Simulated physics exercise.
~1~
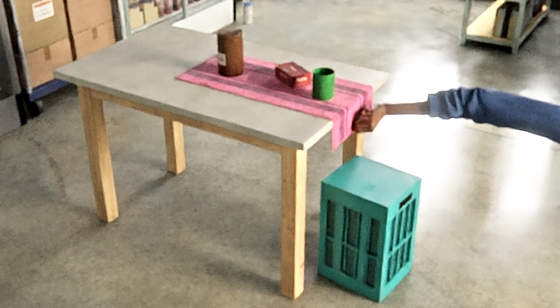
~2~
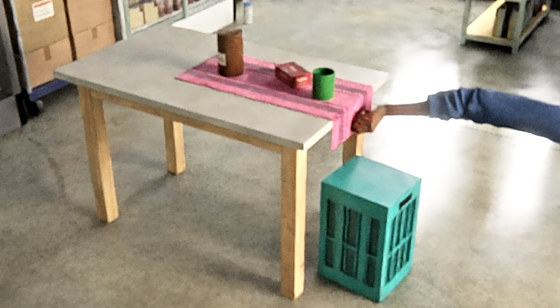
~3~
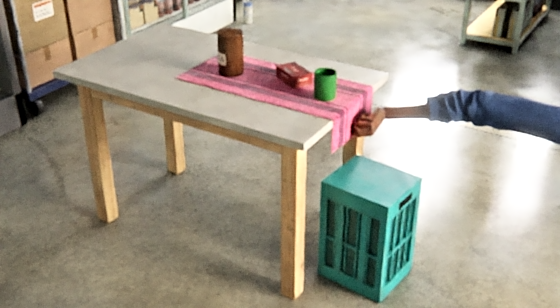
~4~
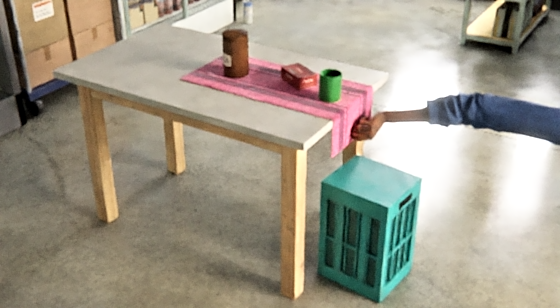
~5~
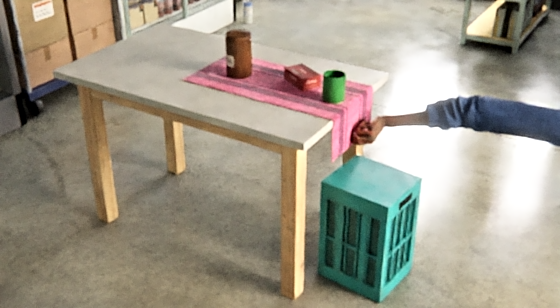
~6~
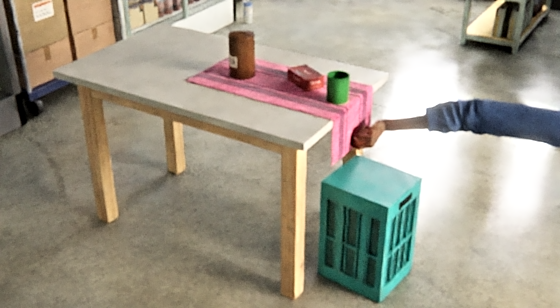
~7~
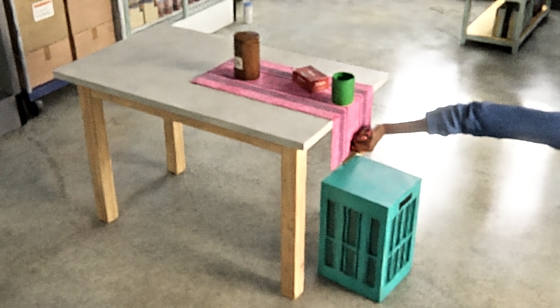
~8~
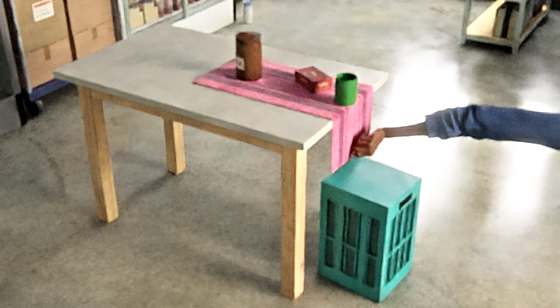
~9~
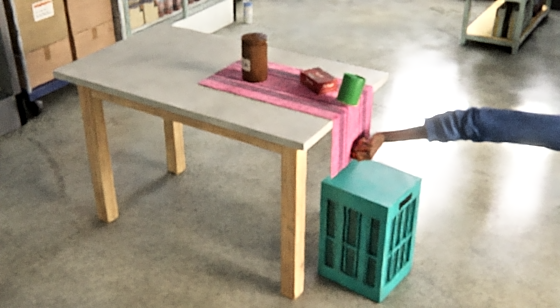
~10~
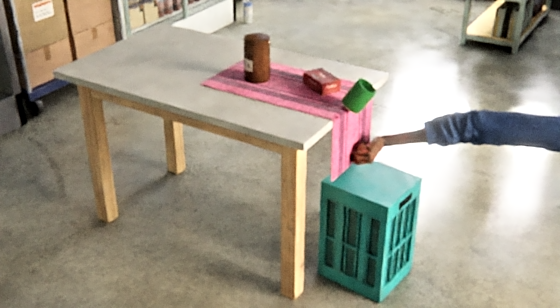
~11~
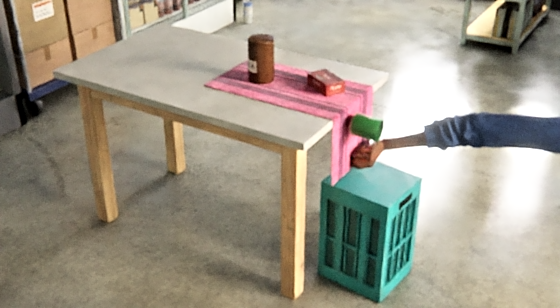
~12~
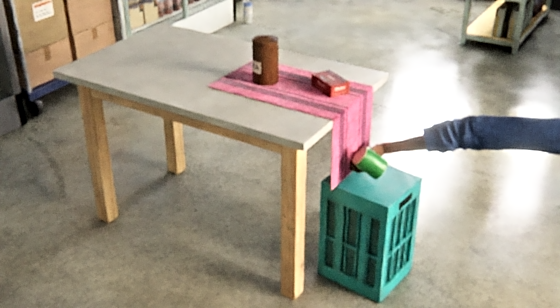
An arm in a blue sleeve reaches in from the right and holds the hanging end of a pink runner on a grey-topped wooden table, seen from slightly above in a storage room. On the runner stand a brown canister, a red packet and, nearest the edge, a green mug, with a turquoise crate on the floor below. The hand slowly draws the cloth downward, and all three objects ride gradually to the right. The mug leans at the edge, then tips over and drops beside the hand. It ends upside down just above the crate, while the packet and upright canister remain on the table.
